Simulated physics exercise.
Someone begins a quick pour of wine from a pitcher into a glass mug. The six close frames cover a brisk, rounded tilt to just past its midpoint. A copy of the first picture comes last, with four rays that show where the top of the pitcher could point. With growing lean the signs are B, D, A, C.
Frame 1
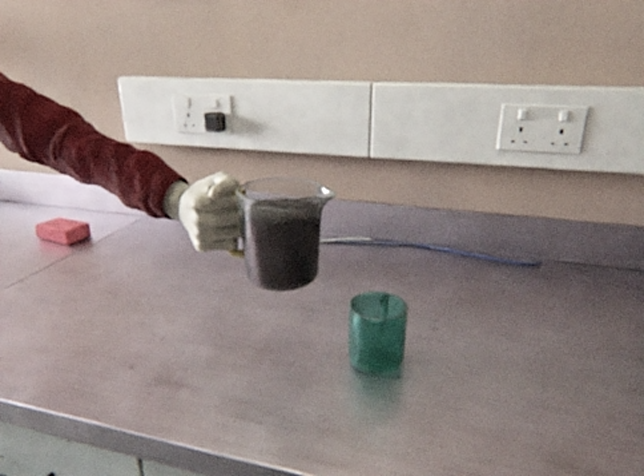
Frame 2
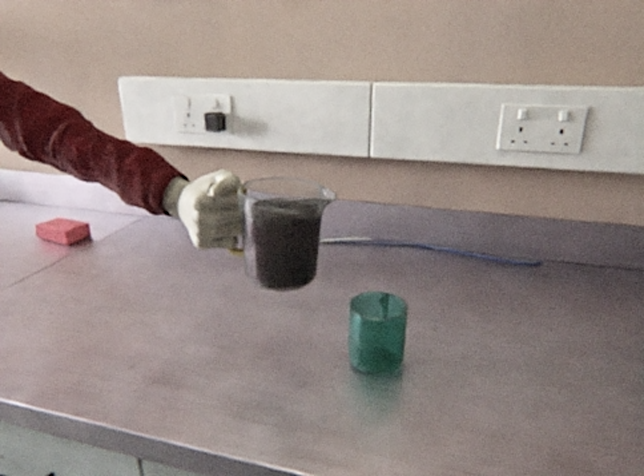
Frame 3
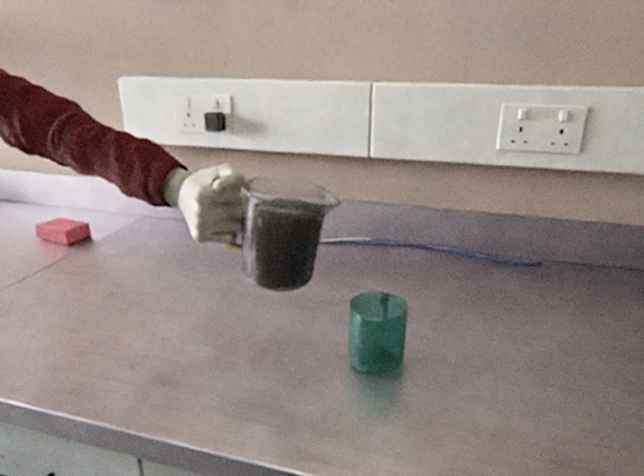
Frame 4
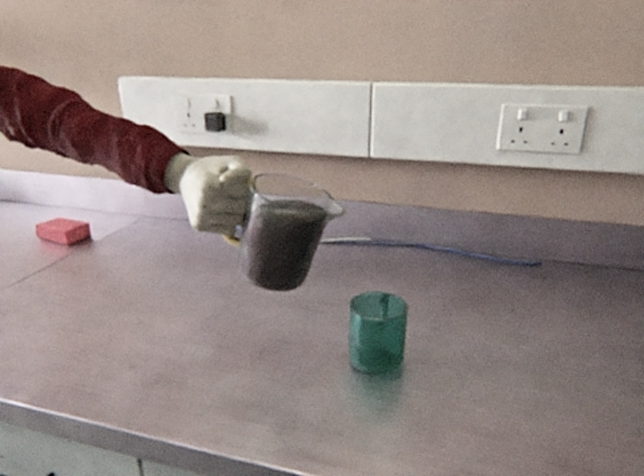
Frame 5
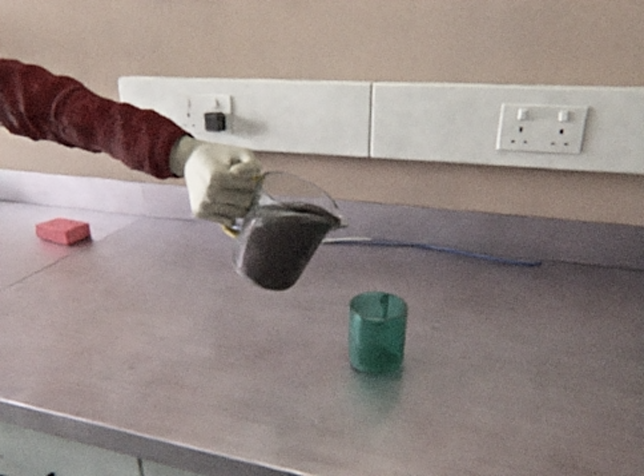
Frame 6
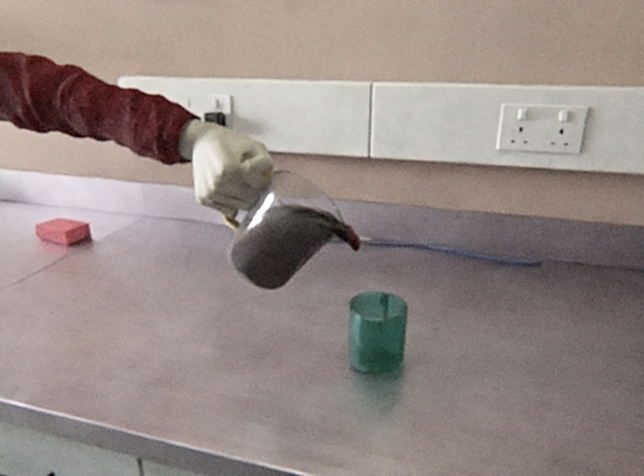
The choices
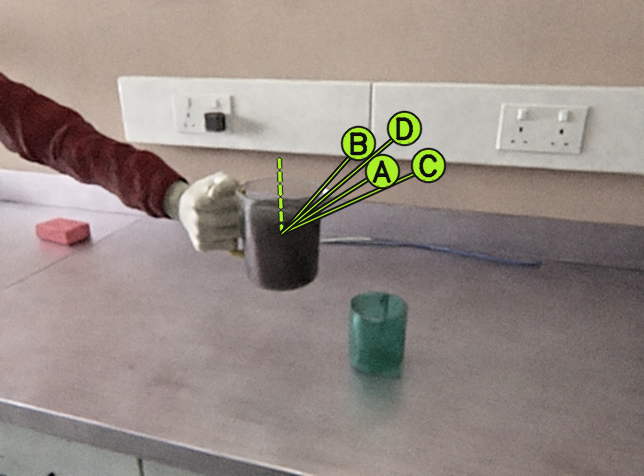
The video shows a gloved hand in a dark red sleeve holding a clear pitcher of dark liquid above a metal counter, then tilting it rightward near a green cup until reddish liquid just passes over the lip.
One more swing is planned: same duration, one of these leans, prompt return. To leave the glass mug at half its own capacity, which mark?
D works best here.
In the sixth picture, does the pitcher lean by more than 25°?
Yes, it does.
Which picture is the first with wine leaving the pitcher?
Picture 6.
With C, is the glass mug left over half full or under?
Over.
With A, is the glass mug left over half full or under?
Over.
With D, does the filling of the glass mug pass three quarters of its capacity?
No, it does not.
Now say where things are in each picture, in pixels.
In the first frame, upright, lip at (334, 195); rim of the glass mug round (378, 304); nothing has left yet.
In the second frame, upright, lip at (335, 197); nothing has left yet.
In the third frame, tipped about 7°, lip at (339, 203); nothing has left yet.
In the fourth frame, tipped about 16°, lip at (344, 213); nothing has left yet.
In the fifth frame, tipped about 26°, lip at (347, 225); nothing has left yet.
In the sixth frame, tipped about 37°, lip at (349, 238); wine is over the lip, down to (357, 248).
On the marked copy, A at (367, 179); B at (348, 158); C at (414, 174); D at (392, 140).
With A, the glass mug ends with about 73 % of what it can hold.
With B, the glass mug ends with about 31 % of what it can hold.
With C, the glass mug ends with about 93 % of what it can hold; 4 % of the wine is spilt.
With D, the glass mug ends with about 49 % of what it can hold.
